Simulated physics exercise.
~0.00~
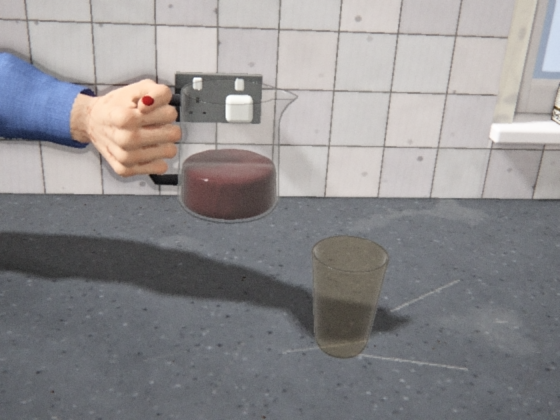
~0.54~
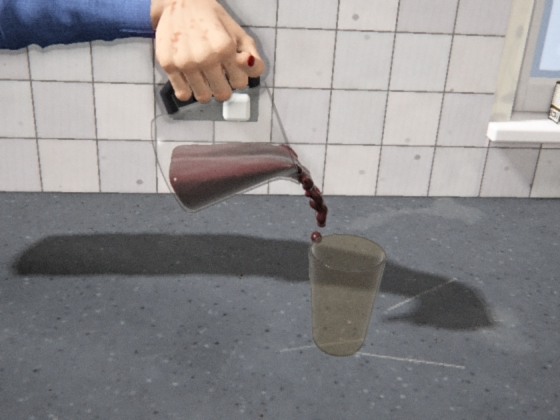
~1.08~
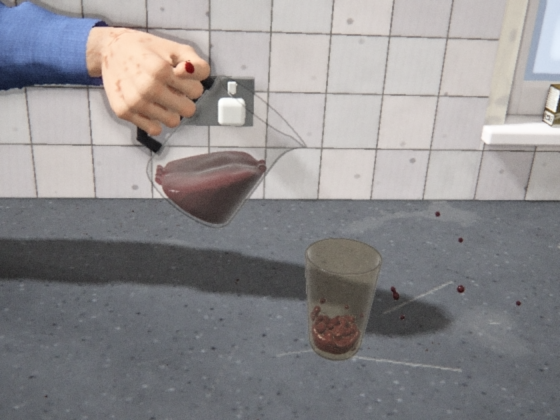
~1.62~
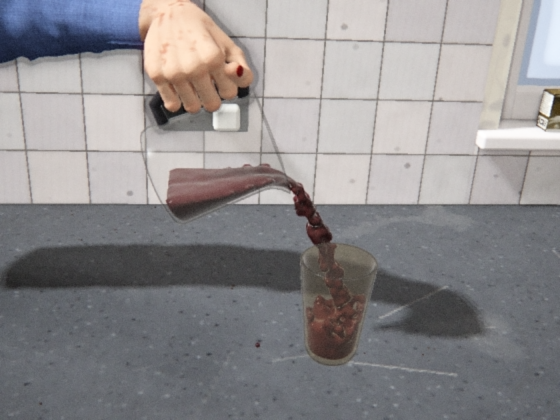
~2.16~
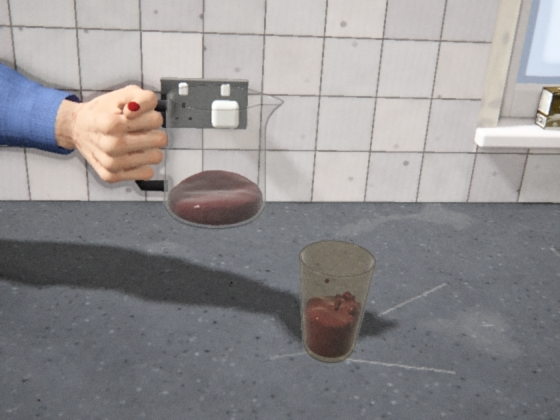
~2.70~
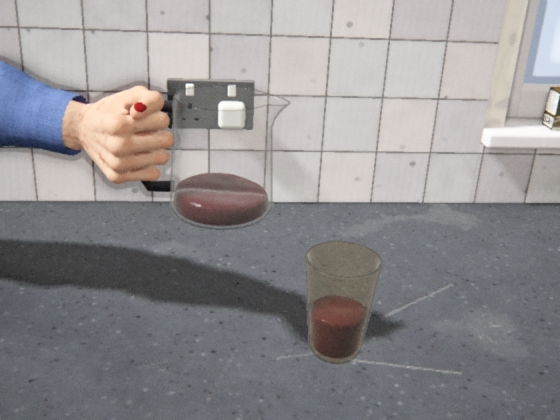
A hand tips a jug of dark red wine twice, partly filling the tumbler.
